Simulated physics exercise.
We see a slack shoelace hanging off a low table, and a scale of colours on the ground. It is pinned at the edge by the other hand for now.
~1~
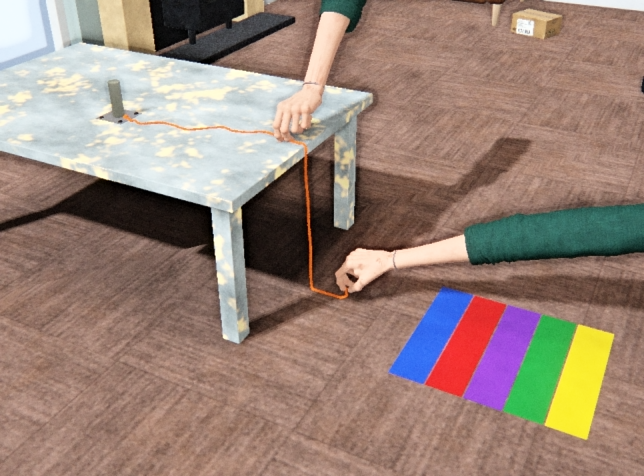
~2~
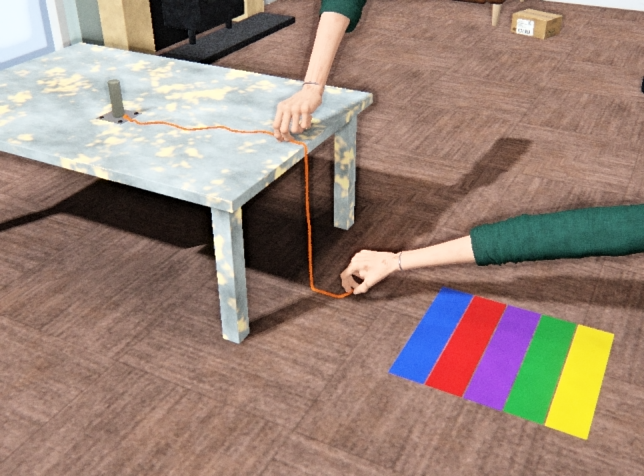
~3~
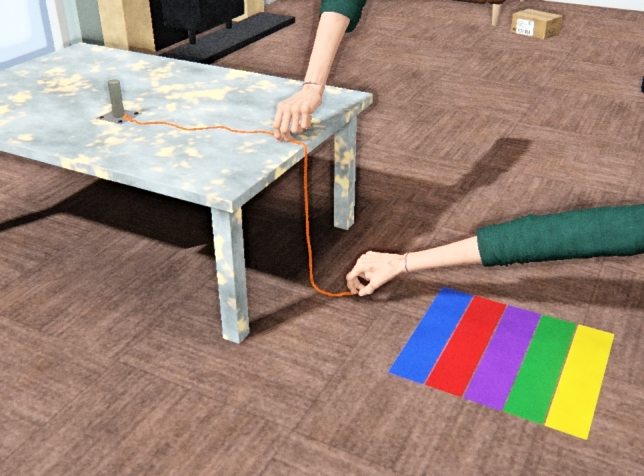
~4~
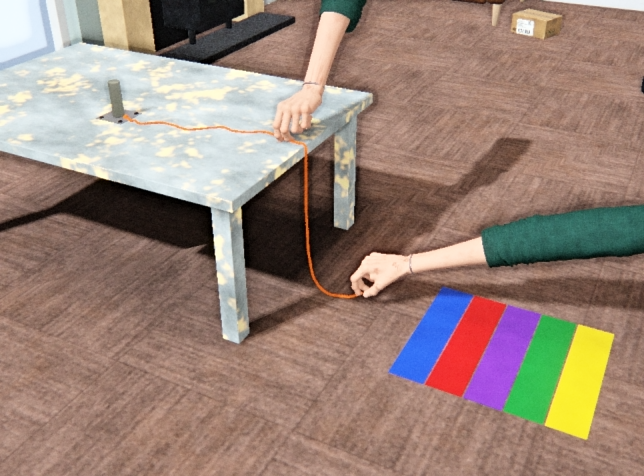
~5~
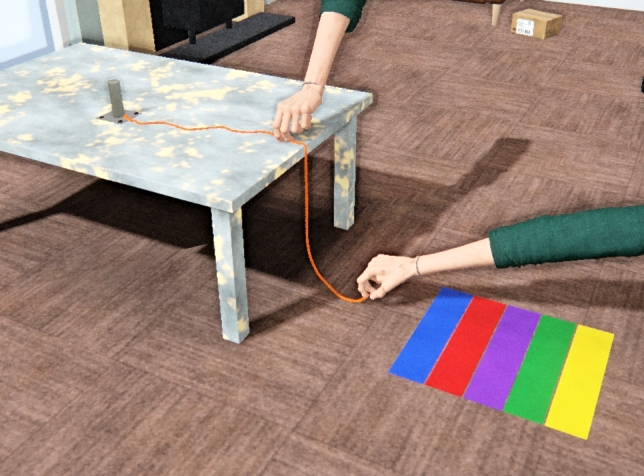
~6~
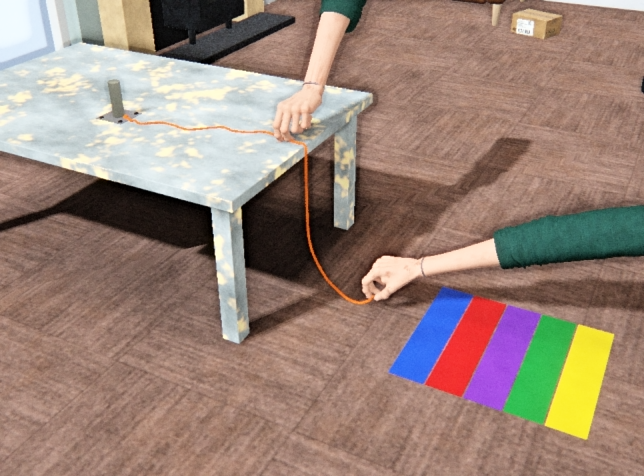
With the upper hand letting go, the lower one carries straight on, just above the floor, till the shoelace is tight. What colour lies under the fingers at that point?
Red.
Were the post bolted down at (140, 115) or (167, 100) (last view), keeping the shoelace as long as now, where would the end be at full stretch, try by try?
First try near (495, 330), second try near (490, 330).
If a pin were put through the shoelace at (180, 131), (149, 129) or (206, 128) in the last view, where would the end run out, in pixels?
Approximately (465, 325), (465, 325) and (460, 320), respectively.
Soon after, end near (403, 305); short of the strips.
Then, end near (445, 317); over blue.
At full stretch, end near (473, 326); over red. The end stops over the red strip.
